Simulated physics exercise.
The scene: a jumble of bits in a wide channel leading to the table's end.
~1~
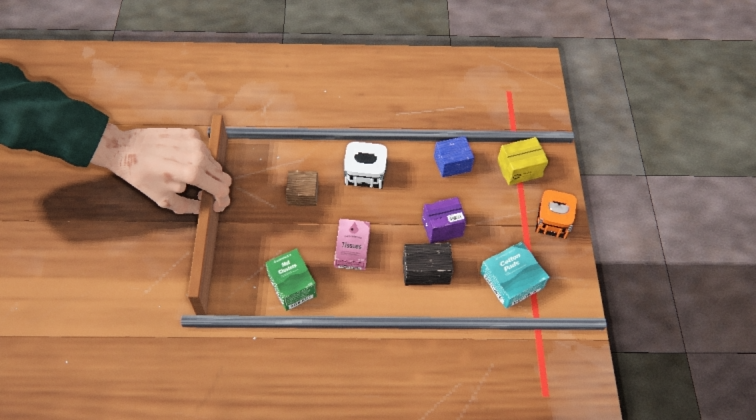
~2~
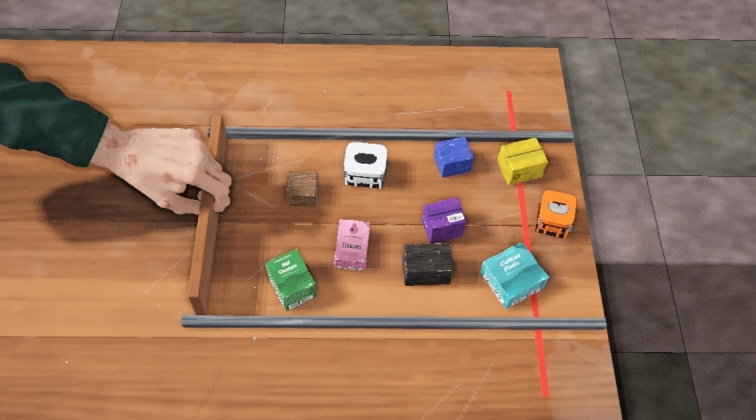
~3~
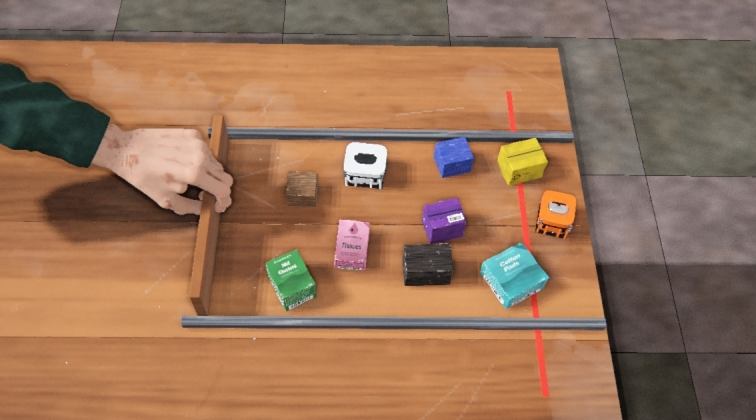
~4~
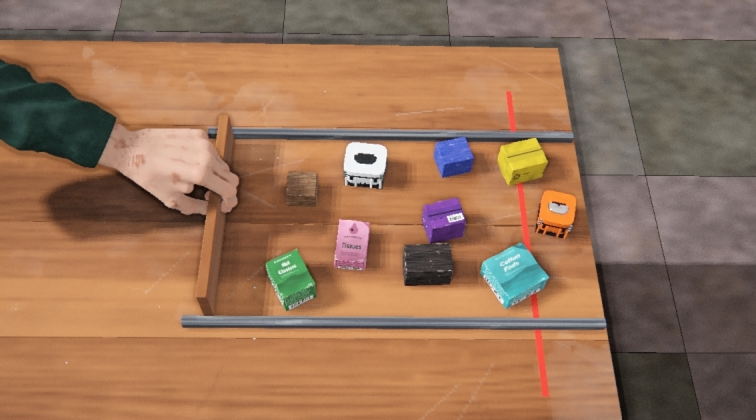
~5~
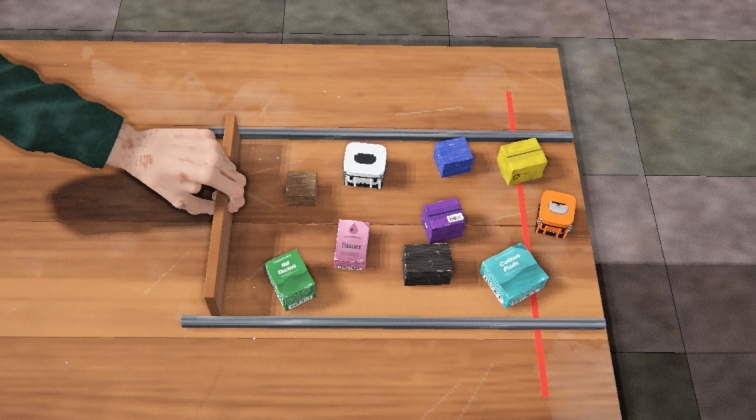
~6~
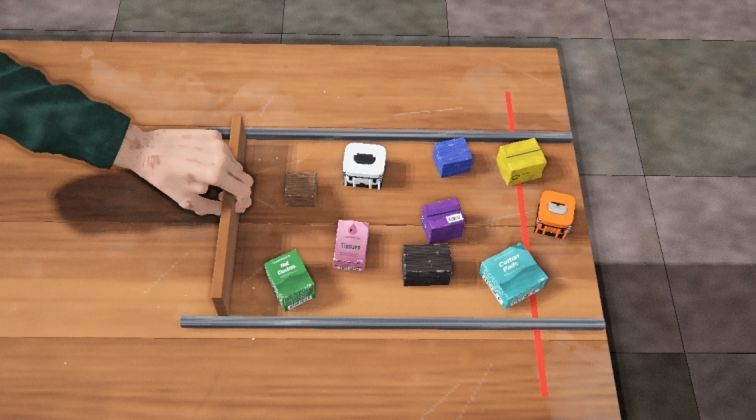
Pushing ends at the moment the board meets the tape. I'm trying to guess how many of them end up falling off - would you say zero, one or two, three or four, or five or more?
I would say three or four.
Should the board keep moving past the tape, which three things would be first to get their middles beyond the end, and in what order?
Order: Turquoise box, then yellow box, then orange case.
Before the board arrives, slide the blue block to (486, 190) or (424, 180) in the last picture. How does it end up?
Well, the blue block stays aboard in the first case and stays aboard in the second.
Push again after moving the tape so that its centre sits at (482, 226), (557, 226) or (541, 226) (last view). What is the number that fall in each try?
0, 6, 5.
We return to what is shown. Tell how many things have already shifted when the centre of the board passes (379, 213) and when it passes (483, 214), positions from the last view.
The number moved is 5 and then 10.
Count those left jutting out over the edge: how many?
Count of overhanging things: 2.
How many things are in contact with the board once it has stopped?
4 end up touching it.
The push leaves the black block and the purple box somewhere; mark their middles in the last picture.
Look around (588, 263) for the first and around (564, 211) for the second.
A little later, none off yet; orange case at rest near (554, 215); yellow box at rest near (521, 162); turquoise box at rest near (513, 275).
Next, none off yet; orange case at rest near (554, 215); yellow box at rest near (523, 162); turquoise box shifted about its own width near (546, 278).
When it is over, the number that fall off is three or four; down, turquoise box, yellow box and orange case.
